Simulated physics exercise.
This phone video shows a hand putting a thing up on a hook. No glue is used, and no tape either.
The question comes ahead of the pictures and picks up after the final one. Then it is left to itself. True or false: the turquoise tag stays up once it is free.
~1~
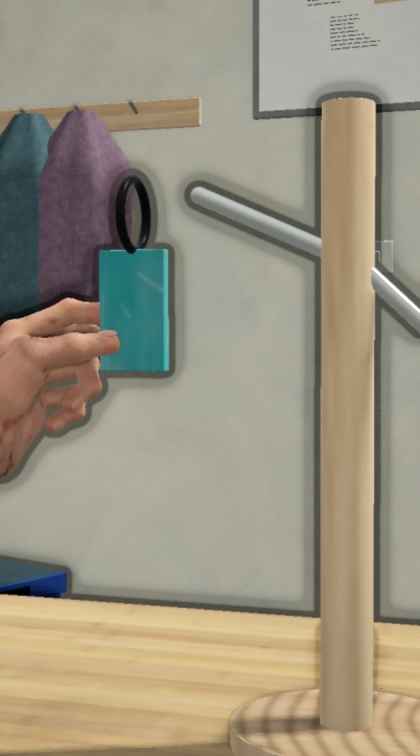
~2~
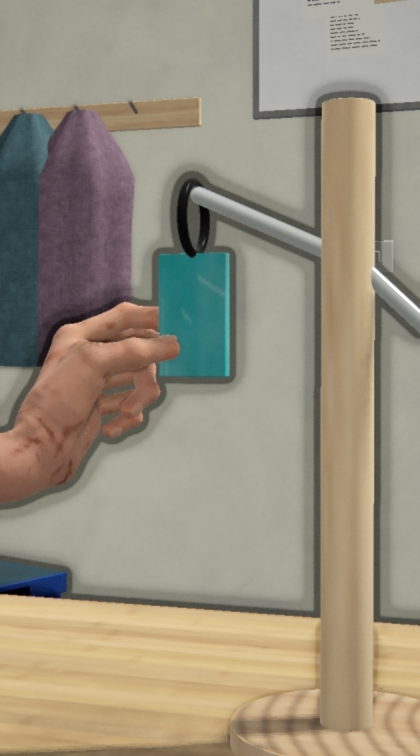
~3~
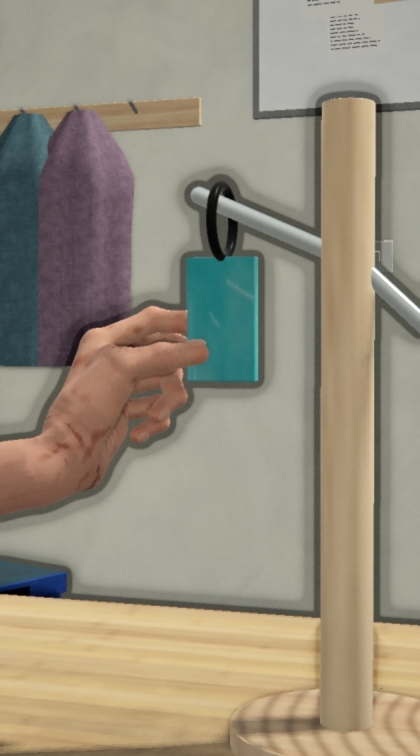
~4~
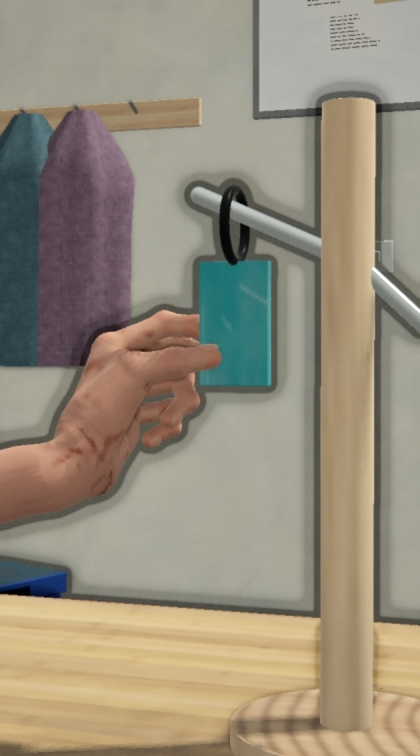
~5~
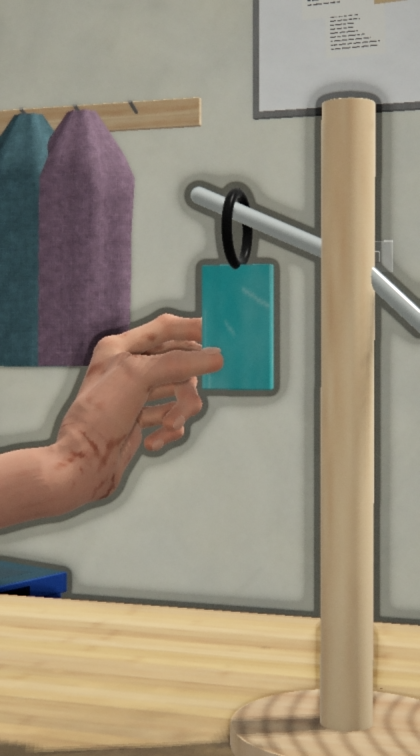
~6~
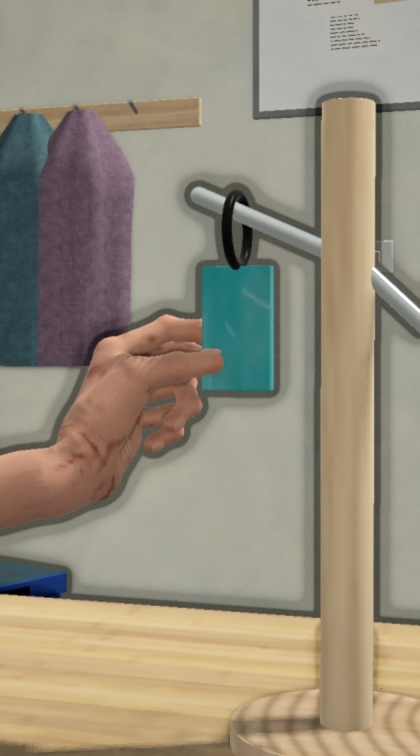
True.
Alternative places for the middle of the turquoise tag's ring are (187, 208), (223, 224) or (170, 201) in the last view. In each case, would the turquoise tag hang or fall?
Well, try one it tumbles away, try two it keeps its place, and try three it tumbles away.
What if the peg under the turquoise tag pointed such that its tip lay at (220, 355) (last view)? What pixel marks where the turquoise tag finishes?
Around (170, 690).
Then, 0.12 s on from there, turquoise tag turned 11° from its first pose near (247, 302).
In the end, the turquoise tag hangs there, near (282, 319).
